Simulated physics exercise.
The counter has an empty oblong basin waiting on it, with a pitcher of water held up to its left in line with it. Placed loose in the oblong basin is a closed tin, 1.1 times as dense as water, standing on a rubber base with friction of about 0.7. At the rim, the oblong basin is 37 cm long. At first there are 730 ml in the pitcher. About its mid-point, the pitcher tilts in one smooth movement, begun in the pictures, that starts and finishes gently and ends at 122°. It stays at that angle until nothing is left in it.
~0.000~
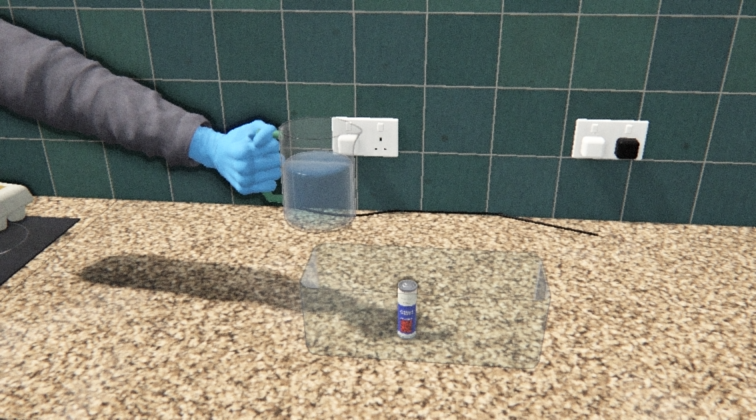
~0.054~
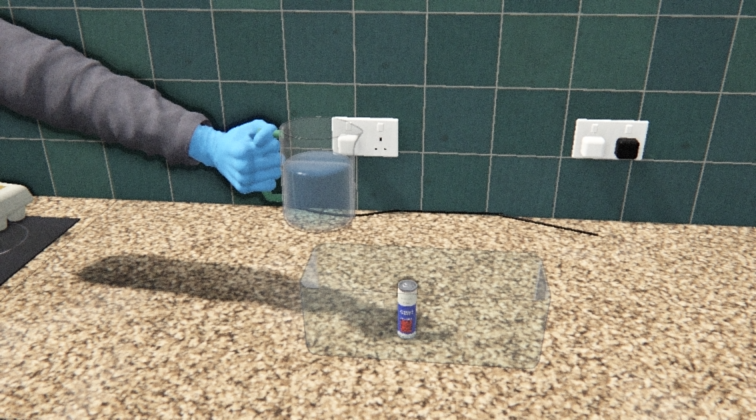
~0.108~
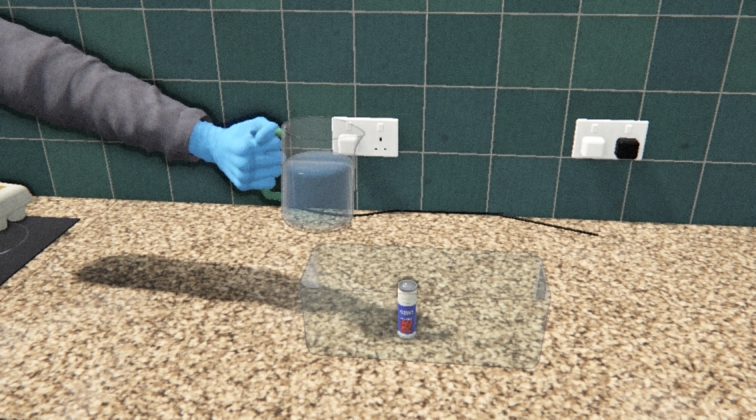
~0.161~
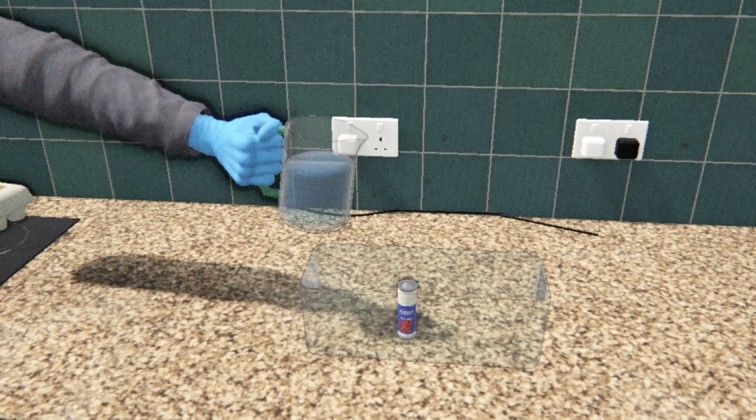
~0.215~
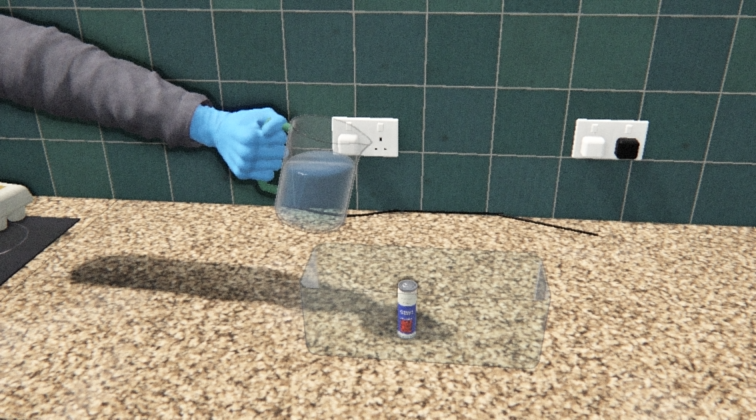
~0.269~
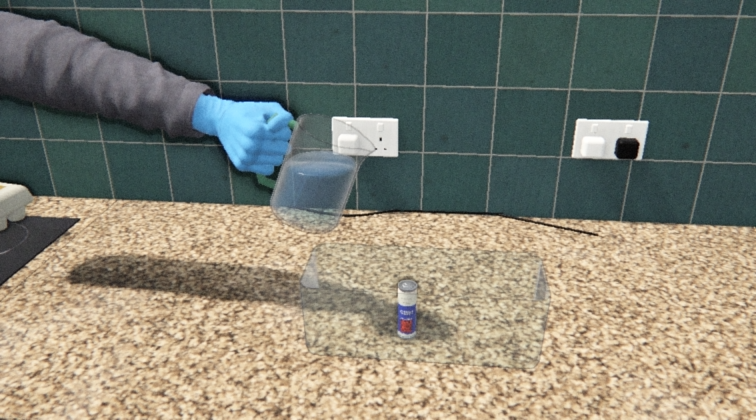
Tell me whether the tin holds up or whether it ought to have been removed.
The tin ought to have been removed.
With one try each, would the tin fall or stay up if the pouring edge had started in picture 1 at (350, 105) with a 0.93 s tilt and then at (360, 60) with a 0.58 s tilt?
First it tips over; then it stays on its base.
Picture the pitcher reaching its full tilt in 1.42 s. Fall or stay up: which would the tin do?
Result: Tin tipped over.
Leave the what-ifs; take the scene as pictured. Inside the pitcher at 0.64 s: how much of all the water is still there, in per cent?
Roughly 86 %.
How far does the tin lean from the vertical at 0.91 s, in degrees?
Lean: Around 0° from upright.
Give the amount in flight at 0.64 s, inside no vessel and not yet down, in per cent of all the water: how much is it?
About 14 per cent.
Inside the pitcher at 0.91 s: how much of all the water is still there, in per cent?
About 18 % is still there.
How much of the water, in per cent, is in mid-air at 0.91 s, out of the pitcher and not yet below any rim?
Near 18 per cent, I'd say.
After 0.64 s the tilt is 86° and 86 per cent is still to pour; the tin stands where it began.
After 0.91 s the tilt is 119° and 19 per cent is still to pour; the tin stands where it began.
After 1.20 s the tilt is 122° and 0 per cent is still to pour; the tin leans 12°.
After 1.51 s the tilt is 122° and 0 per cent is still to pour; the tin lies on its side.
In the end the tin lies on its side.
